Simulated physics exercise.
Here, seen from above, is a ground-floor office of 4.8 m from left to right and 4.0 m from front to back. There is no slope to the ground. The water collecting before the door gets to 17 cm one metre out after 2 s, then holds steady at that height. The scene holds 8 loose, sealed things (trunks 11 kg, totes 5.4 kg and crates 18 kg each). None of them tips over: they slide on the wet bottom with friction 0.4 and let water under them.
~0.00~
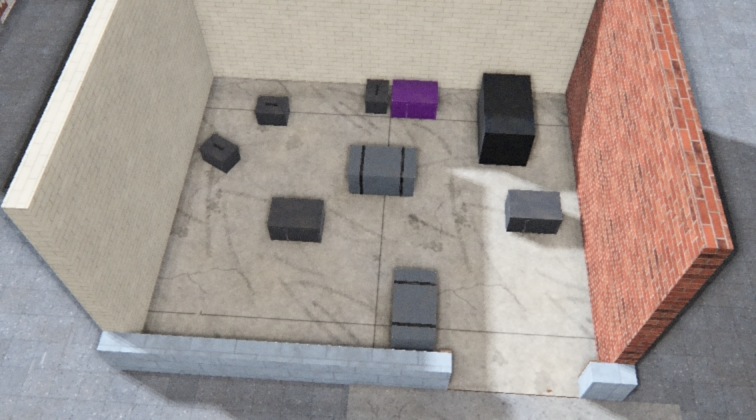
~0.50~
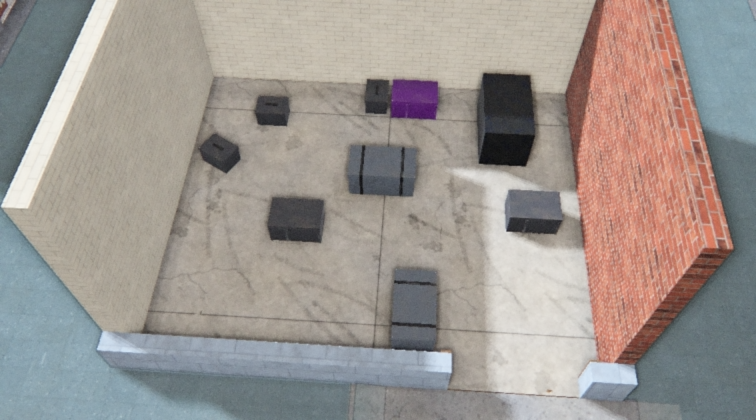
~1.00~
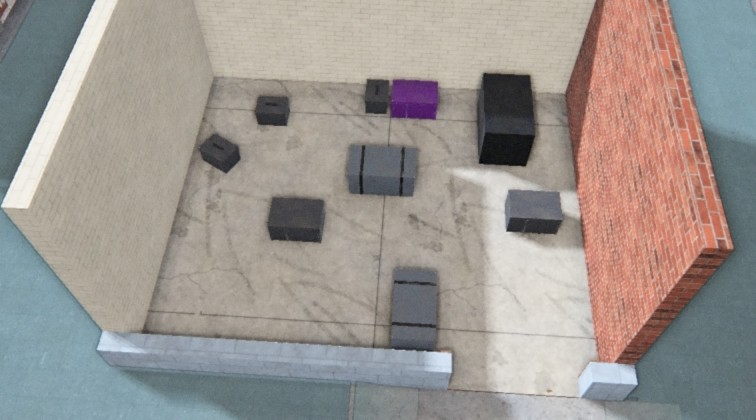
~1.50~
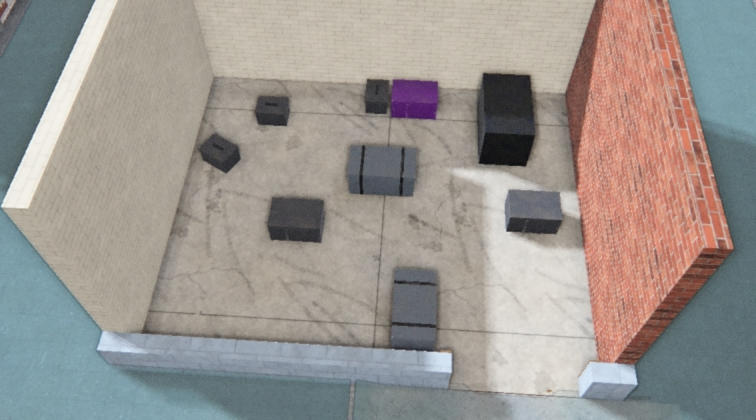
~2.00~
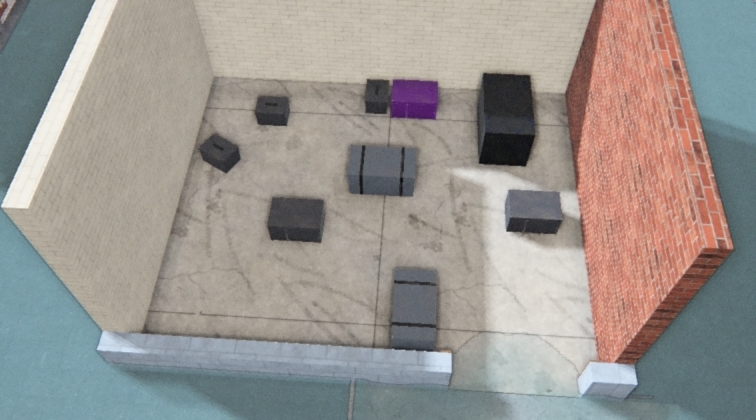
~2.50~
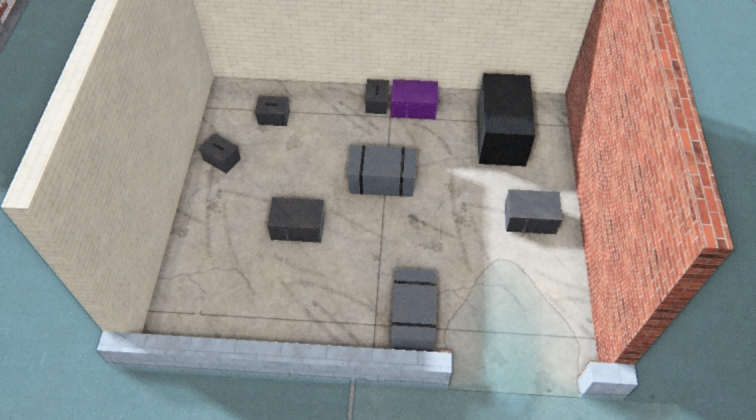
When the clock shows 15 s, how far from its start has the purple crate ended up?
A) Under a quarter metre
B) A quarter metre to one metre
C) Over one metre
(C) Over one metre.
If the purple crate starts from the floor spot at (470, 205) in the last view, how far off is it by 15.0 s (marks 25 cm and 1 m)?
It ends far away.
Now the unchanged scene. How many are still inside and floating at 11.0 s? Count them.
At that instant the tally stands at 5.
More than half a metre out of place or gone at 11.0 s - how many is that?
6.
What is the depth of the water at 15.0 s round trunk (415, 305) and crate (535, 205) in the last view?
Depths: Near 6 cm, then near 11 cm.
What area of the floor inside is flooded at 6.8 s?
Somewhere about 13 m2, give or take.
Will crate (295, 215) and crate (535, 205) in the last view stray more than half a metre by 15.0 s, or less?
First smaller, then greater.
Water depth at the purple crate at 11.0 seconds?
Roughly 7 cm deep.
After 3.5 s the purple crate is near (415, 91), 0.0 m from its start, aground; 0 afloat.
After 6.8 s the purple crate is near (413, 80), 0.2 m from its start, aground; 0 afloat.
After 11.0 s the purple crate is near (370, 85), 0.6 m from its start, aground; 5 afloat.
After 15.0 s the purple crate is near (255, 185), 2.5 m from its start, afloat; 7 afloat.
